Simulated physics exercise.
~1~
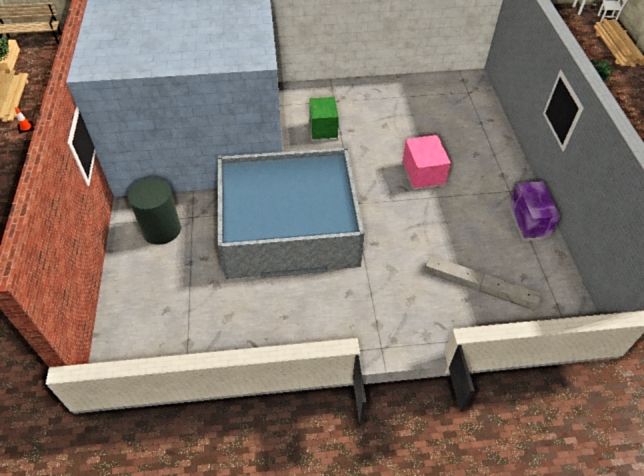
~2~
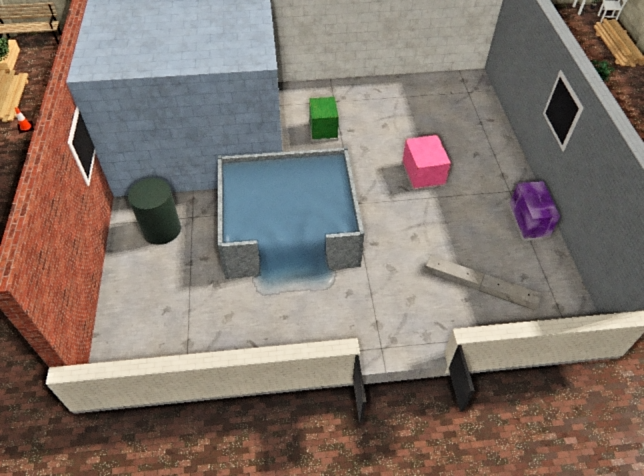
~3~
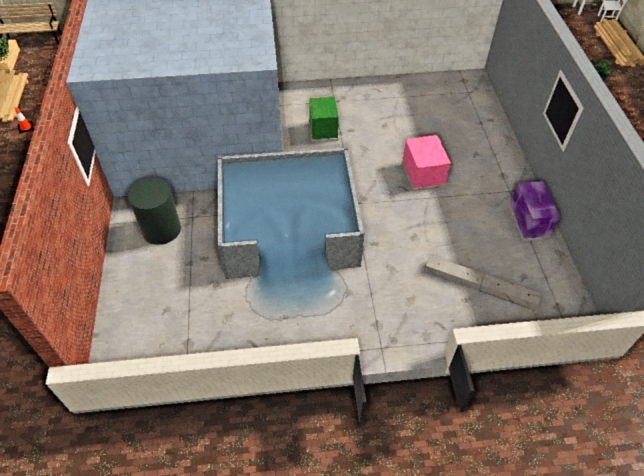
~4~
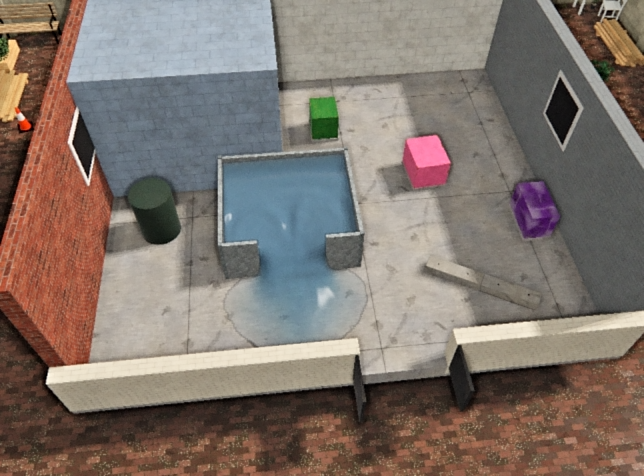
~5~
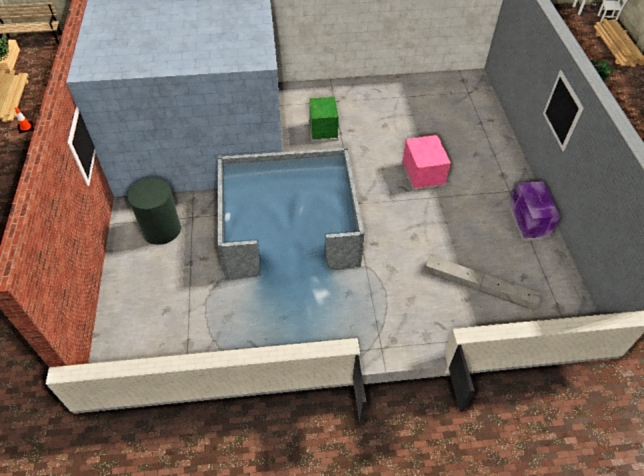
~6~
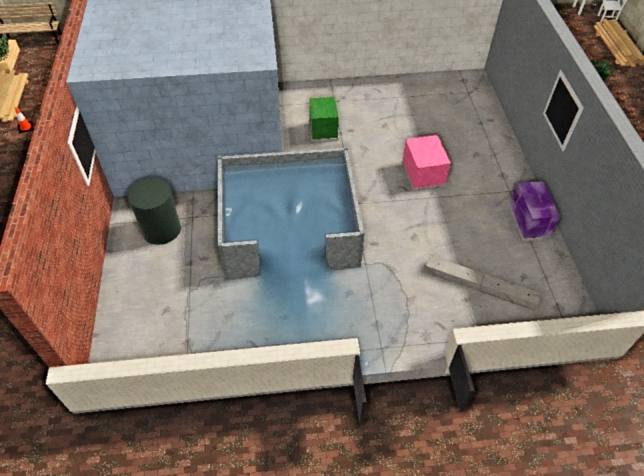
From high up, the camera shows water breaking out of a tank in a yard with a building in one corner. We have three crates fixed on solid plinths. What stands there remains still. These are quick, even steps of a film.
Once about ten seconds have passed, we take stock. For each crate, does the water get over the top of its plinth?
Outcome: The green crate never gets touched by the water, the pink crate never gets touched by the water, the purple crate gets touched by the water.
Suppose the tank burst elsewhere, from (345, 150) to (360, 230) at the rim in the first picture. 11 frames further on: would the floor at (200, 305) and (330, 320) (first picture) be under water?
First spot left untouched, second spot left untouched.
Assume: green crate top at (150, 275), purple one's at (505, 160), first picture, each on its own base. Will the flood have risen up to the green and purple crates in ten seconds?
Green: Is overtopped. Purple: Is overtopped.
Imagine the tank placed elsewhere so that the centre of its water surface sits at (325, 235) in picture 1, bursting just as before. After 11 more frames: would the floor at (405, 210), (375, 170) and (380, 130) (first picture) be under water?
First unwetted; next unwetted; last unwetted.
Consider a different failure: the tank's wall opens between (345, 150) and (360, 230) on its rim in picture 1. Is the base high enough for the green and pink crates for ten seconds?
As I see it, the green crate gets reached, and the pink crate gets reached.
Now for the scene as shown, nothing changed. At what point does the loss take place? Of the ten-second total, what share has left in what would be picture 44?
About 80 per cent.
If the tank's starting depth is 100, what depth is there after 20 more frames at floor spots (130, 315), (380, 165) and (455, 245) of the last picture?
Estimated readings in sequence: 25, 0, 0 percent.
A moment on, water covers 15 % of the floor; the green crate not reached, the pink crate not reached, the purple crate not reached.
Next, water covers 25 % of the floor; the green crate not reached, the pink crate not reached, the purple crate not reached.
Then, water covers 40 % of the floor; the green crate not reached, the pink crate not reached, the purple crate water round its plinth.
Later, water covers 60 % of the floor; the green crate not reached, the pink crate water round its plinth, the purple crate water round its plinth.
In the end, water covers 80 % of the floor; the green crate stayed above the water, the pink crate stayed above the water, the purple crate was topped.
